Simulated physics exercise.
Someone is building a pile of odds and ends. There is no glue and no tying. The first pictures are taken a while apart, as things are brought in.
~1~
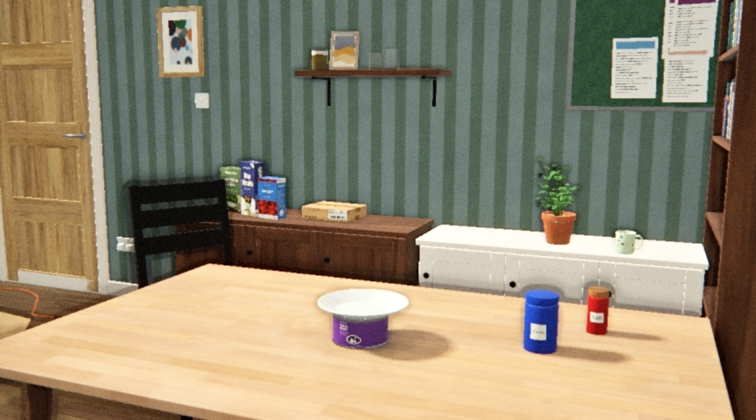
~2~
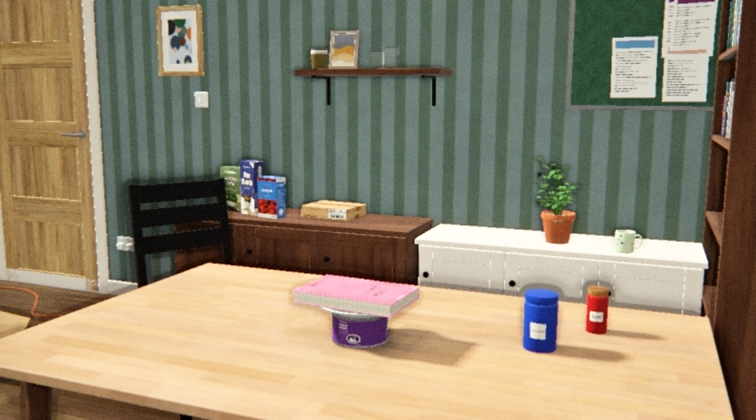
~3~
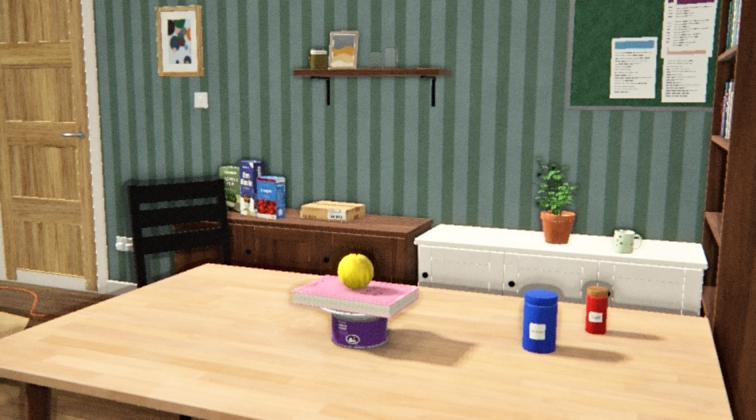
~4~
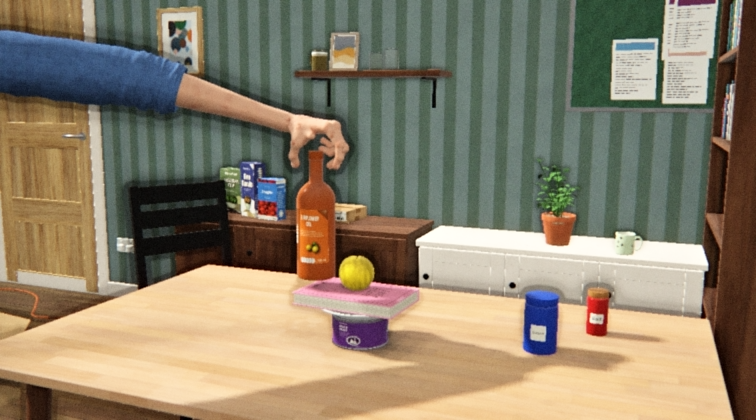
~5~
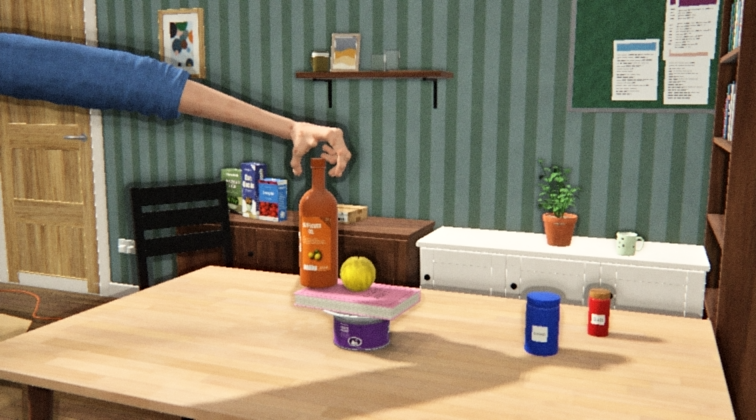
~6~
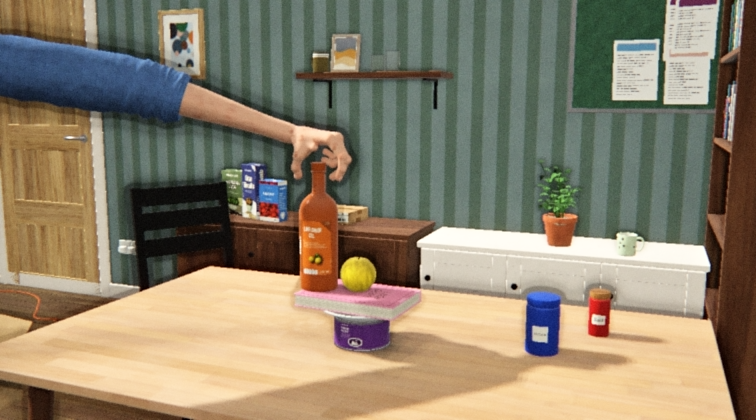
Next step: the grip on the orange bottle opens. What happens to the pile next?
The pile stays balanced.
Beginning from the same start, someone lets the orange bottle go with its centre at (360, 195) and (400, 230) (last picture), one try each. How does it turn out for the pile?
The pile tips over in the first case, then in the second case it remains stable.
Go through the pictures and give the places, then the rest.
In the first picture, the last thing is not in view yet; red shaker (598, 311).
In the second picture, the last thing is not in view yet; purple tub (360, 325).
In the third picture, the last thing is not in view yet; pink book (356, 295).
In the fourth picture, coming down; orange bottle (316, 214); red shaker (598, 312).
In the fifth picture, coming down; orange bottle (319, 222); purple tub (362, 328).
In the sixth picture, in place under the hand; orange bottle (319, 226); pink book (358, 298).
Then, 0.20 s on from there, no change.
Then, 0.30 s on from there, orange bottle resting near (319, 226).
In the end, all 7 unmoved. At the end, from the last picture's camera, orange bottle near (319, 226). The pile holds.
